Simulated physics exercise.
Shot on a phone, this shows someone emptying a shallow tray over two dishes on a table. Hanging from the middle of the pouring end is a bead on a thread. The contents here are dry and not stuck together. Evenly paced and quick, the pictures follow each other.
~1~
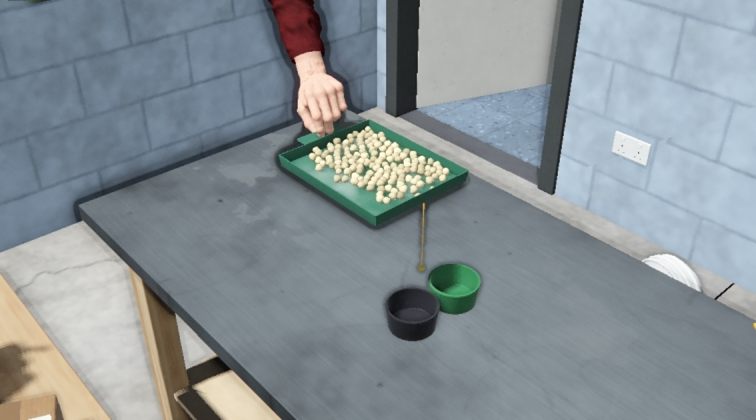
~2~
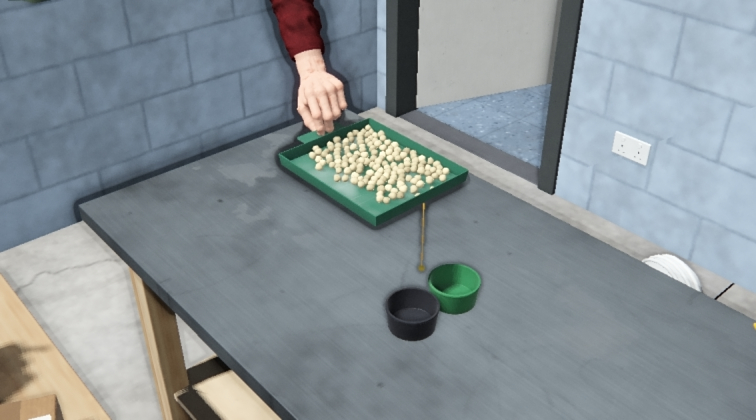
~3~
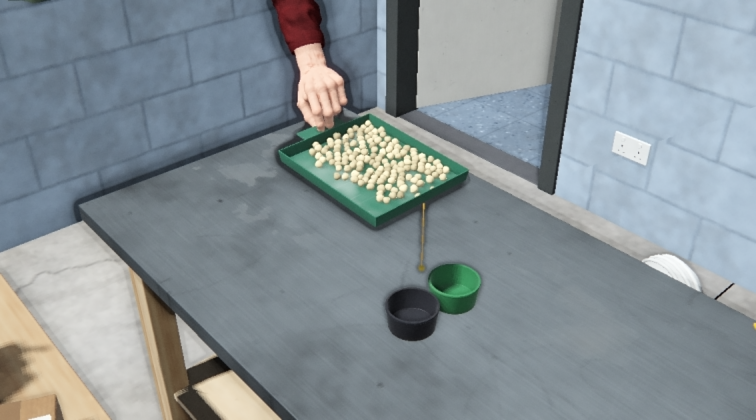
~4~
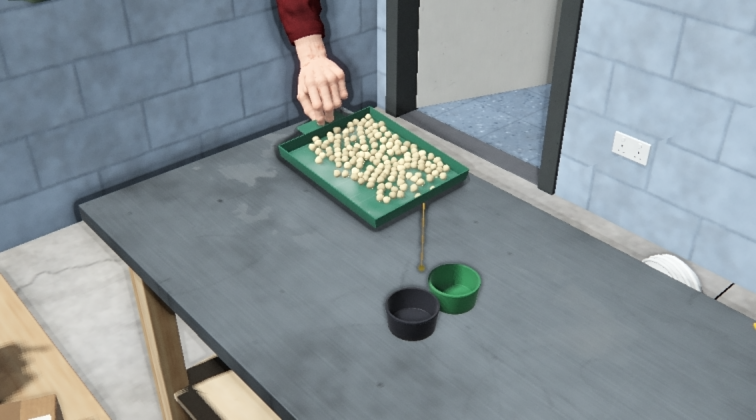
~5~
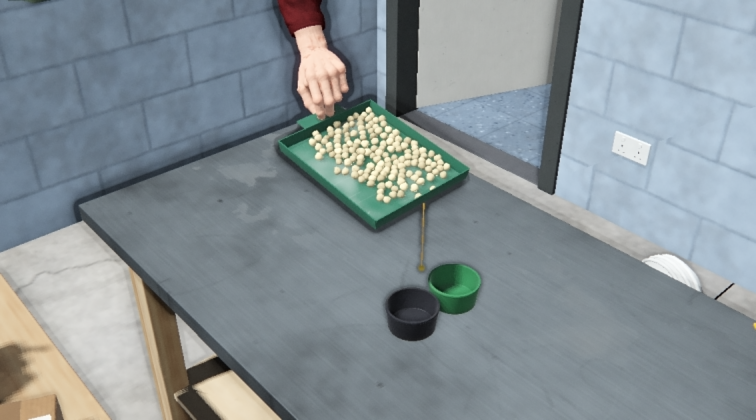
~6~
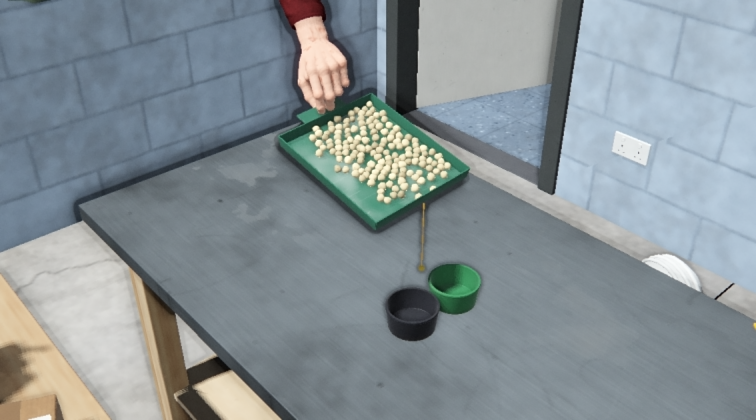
At first, a hand in a red sleeve holds a green tray of pale macadamia nuts level above a black dish and a green dish. The hand then gradually raises the back of the tray, tilting it slightly toward the dishes, while the nuts stay spread inside and both dishes remain empty.
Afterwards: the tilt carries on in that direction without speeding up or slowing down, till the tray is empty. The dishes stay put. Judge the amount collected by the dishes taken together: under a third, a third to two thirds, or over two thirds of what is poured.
One to two parts in three.
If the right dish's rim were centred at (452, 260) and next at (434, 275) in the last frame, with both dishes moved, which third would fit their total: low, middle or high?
First attempt: Under a third; second attempt: One to two thirds.
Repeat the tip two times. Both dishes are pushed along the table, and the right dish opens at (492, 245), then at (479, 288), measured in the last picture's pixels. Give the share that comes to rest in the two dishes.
It comes to near 0 per cent the first time and near 20 per cent the second time.
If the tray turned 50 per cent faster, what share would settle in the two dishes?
Something like 50 percent, give or take.
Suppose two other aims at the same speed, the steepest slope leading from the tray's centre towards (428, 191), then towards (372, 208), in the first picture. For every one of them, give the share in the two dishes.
About 40 % and about 20 %.
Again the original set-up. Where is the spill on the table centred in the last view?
Approximately (398, 339).
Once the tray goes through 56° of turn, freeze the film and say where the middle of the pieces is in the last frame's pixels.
(396, 177).
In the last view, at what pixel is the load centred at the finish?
Centre at rest, last view: Approx. (409, 323).
Soon after the last picture, tray tipped steeply; nearly all on the tray; a stray few in the air.
A little later, tray tipped right over; nearly all on the tray; a stray few in the left dish; a small part outside both; a stray few in the air.
Later still, tray tipped past a quarter turn; about half in the left dish; a stray few in the right dish; about half outside both.
At rest, tray tipped past a quarter turn; about half in the left dish; a stray few in the right dish; about half outside both.
